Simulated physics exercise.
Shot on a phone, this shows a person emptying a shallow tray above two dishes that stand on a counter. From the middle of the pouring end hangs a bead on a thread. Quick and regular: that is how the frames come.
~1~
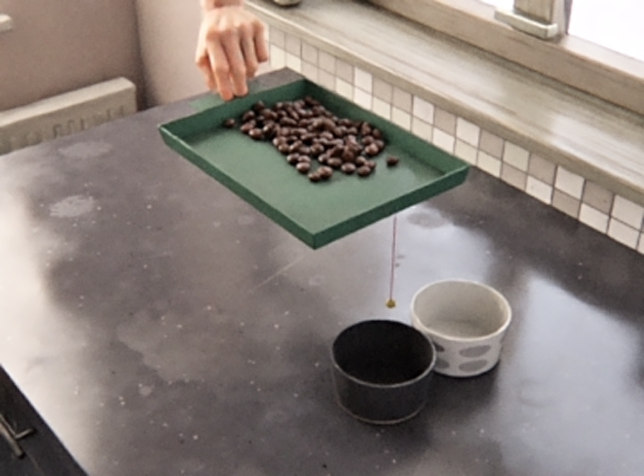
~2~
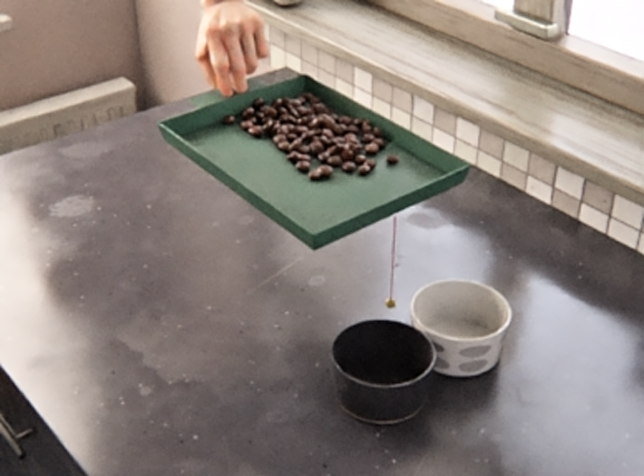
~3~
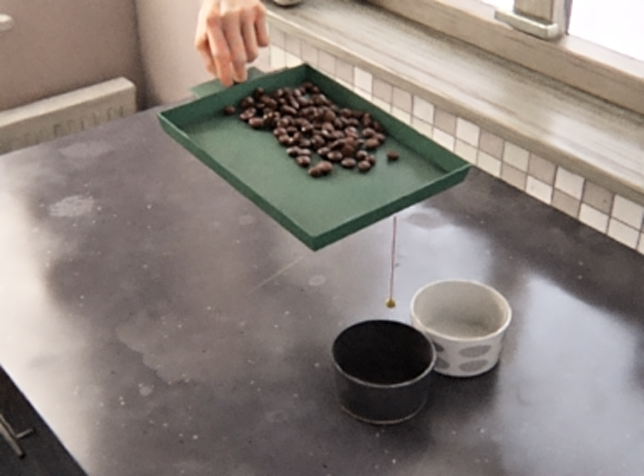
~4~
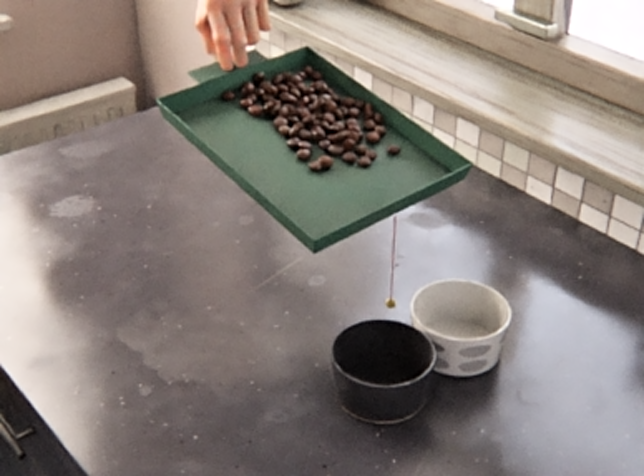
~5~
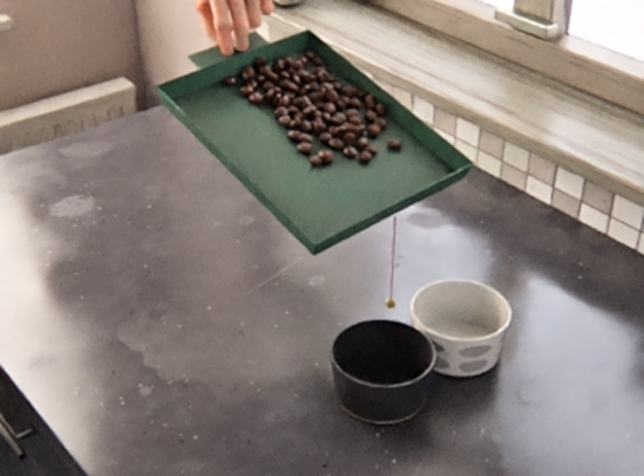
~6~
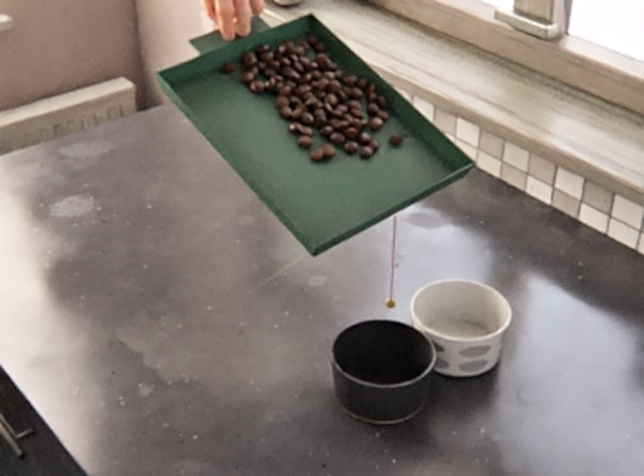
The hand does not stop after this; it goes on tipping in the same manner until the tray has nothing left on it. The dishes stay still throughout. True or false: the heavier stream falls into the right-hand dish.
False.
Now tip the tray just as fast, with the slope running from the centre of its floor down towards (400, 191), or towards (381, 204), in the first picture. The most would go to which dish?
The first try: The right-hand dish. The second: The right-hand dish.
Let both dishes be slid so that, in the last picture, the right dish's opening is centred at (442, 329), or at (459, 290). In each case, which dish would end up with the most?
Answer, in order: The one to the left and the one to the left.
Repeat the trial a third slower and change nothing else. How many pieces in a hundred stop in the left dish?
Close to 60 in a hundred.
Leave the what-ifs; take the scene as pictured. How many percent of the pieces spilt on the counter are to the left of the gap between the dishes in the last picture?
Roughly 90 percent.
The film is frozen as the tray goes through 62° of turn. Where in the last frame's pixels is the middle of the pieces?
The middle of the pieces shows up near (367, 218).
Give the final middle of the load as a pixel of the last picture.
It settles centred around (378, 394).
Soon after the last picture, tray tipped steeply; most on the tray; a small part in the air.
A little later, tray tipped past a quarter turn; about a third on the tray; about a quarter in the left dish; a stray few in the right dish; about a quarter outside both; a small part in the air.
Later still, tray tipped past a quarter turn; about two thirds in the left dish; a small part in the right dish; about a third outside both.
At rest, tray tipped past a quarter turn; about two thirds in the left dish; a small part in the right dish; about a third outside both.
